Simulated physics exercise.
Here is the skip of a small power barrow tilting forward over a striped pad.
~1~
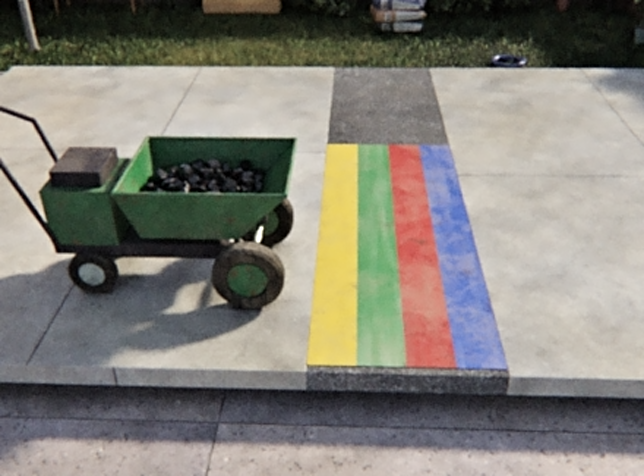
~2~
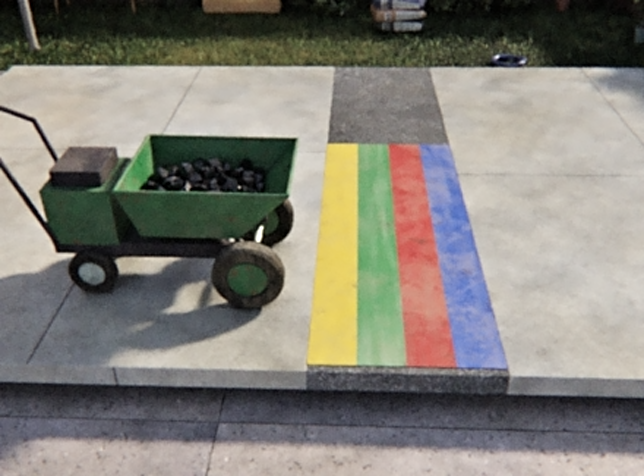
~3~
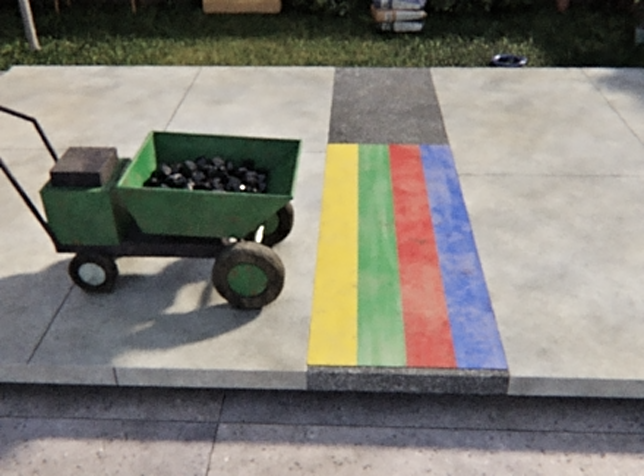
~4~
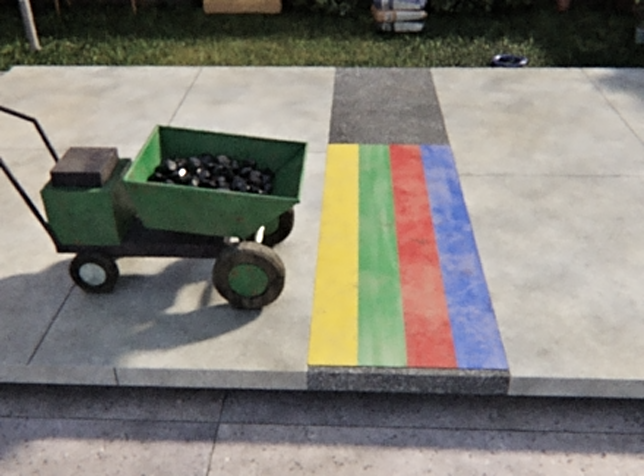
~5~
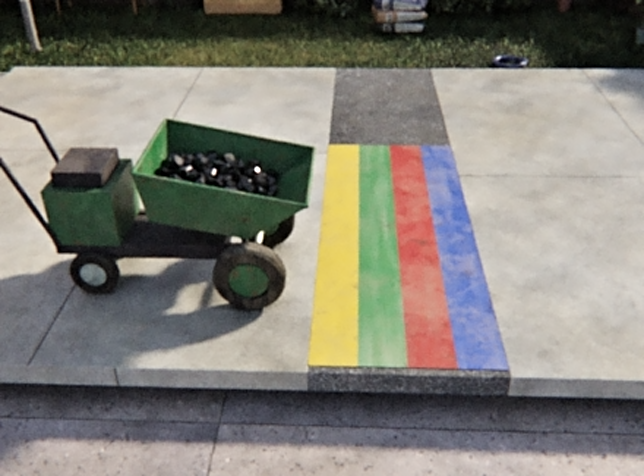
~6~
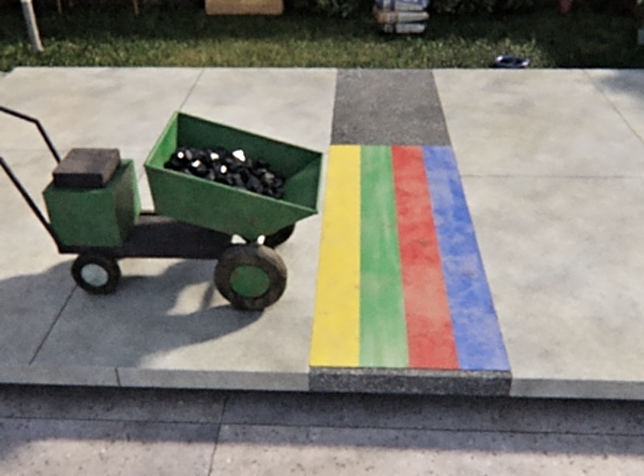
On a sunlit concrete slab with grass behind it, seen from slightly above by a camera that barely shifts, a green barrow stands at left. Its skip holds black lumps, and to its right a dark-edged pad carries yellow, green, red and blue stripes. The skip starts level, then tilts gradually forward to the right, its back rising and its lip dipping, while the wheels stay in place.
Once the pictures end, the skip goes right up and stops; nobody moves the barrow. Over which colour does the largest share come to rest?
The green strip carries the most.
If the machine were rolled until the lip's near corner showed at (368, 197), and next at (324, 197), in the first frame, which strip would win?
In turn: The blue one; red.
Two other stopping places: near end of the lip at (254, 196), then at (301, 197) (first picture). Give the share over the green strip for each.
The first gives 30 %, the second 30 %.
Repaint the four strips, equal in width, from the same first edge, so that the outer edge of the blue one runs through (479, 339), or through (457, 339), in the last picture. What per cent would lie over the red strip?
Roughly 30 per cent, and 30 per cent.
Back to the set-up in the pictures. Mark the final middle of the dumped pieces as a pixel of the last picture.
Around (392, 273).
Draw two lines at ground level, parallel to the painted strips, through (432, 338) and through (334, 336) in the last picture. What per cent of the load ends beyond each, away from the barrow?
Roughly 10 per cent, and 70 per cent.
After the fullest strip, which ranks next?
In second place: The red strip.
Just after the last frame, skip tipped steeply; every one in the skip.
A moment on, skip tipped steeply; almost all in the skip; just a few over the yellow strip; about a tenth over the green strip.
Further on, skip tipped right over; roughly a quarter in the skip; just a few over the yellow strip; roughly half over the green strip; roughly a quarter over the red strip; just a few over the blue strip.
When it is over, skip tipped right over; roughly a quarter in the skip; just a few over the yellow strip; roughly a third over the green strip; roughly a quarter over the red strip; about a tenth over the blue strip; just a few off the paint.
